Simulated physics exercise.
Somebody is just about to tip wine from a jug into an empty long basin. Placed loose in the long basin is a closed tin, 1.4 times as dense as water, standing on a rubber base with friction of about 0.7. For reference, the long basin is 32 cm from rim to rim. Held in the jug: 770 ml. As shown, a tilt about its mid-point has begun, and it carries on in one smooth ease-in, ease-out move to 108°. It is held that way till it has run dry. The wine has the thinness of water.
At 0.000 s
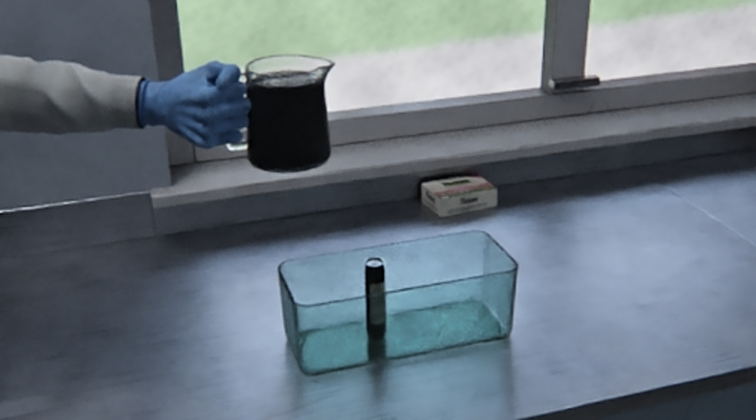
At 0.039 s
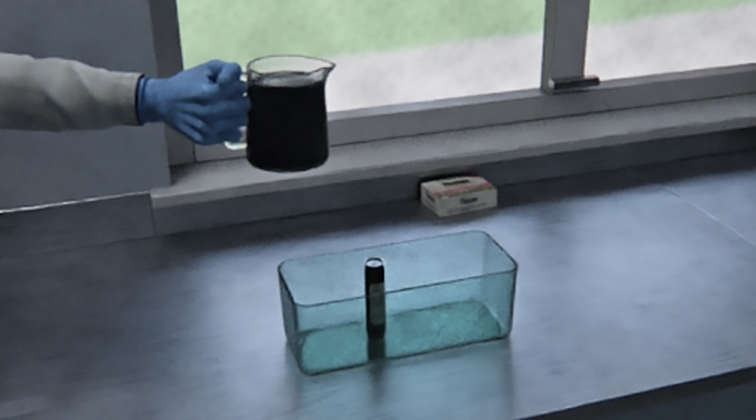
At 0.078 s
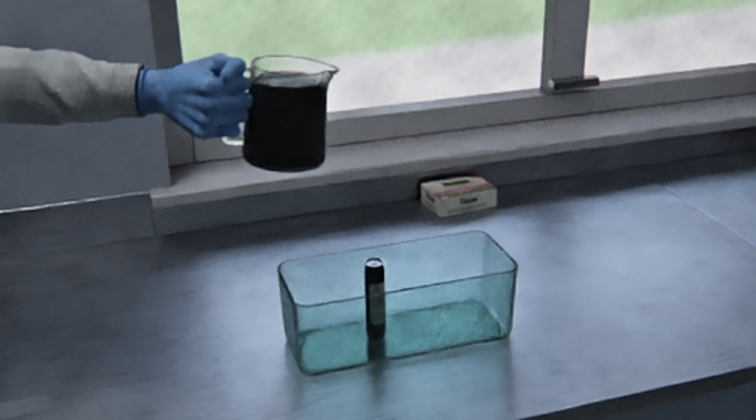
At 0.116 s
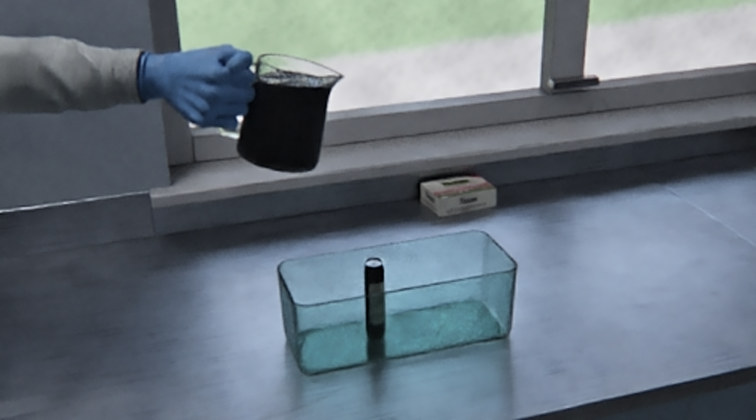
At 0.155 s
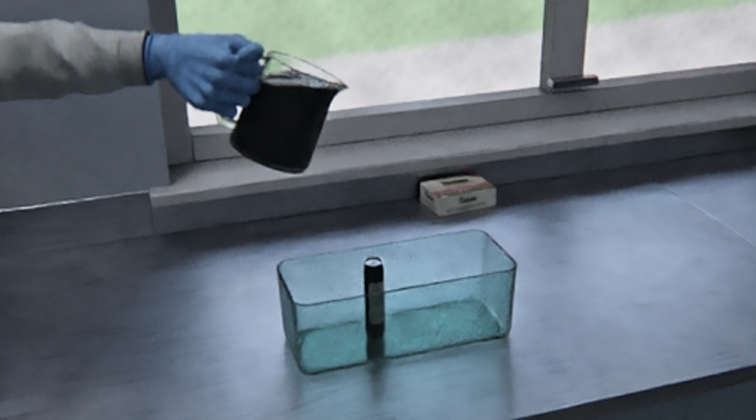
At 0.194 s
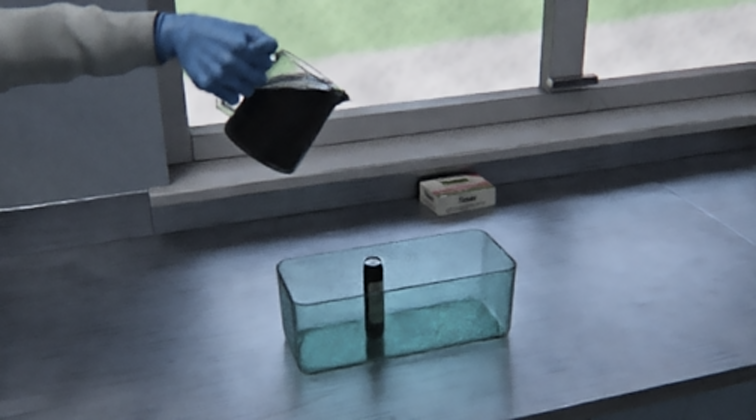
On a dark bench by a window, a blue-gloved hand tilting a jug of dark liquid rightward above a clear rectangular basin.
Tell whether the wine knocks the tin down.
The wine does not knock it down.
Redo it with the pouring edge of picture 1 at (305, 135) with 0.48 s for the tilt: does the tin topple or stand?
It tumbles.
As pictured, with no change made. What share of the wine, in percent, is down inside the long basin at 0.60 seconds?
That comes to about 44 percent.
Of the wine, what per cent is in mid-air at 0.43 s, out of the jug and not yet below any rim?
Around 40 in a hundred.
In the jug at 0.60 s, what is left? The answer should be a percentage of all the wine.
Near 18 in a hundred.
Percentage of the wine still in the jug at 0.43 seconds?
Some 58 % of it is still there.
By 0.43 s the tilt is 105° and 58 per cent is still to pour; the tin stands where it began.
By 0.60 s the tilt is 108° and 19 per cent is still to pour; the tin stands where it began.
By 0.78 s the tilt is 108° and 5 per cent is still to pour; the tin stands where it began.
By 0.98 s the tilt is 108° and 1 per cent is still to pour; the tin stands where it began.
At rest the tin stands where it began.
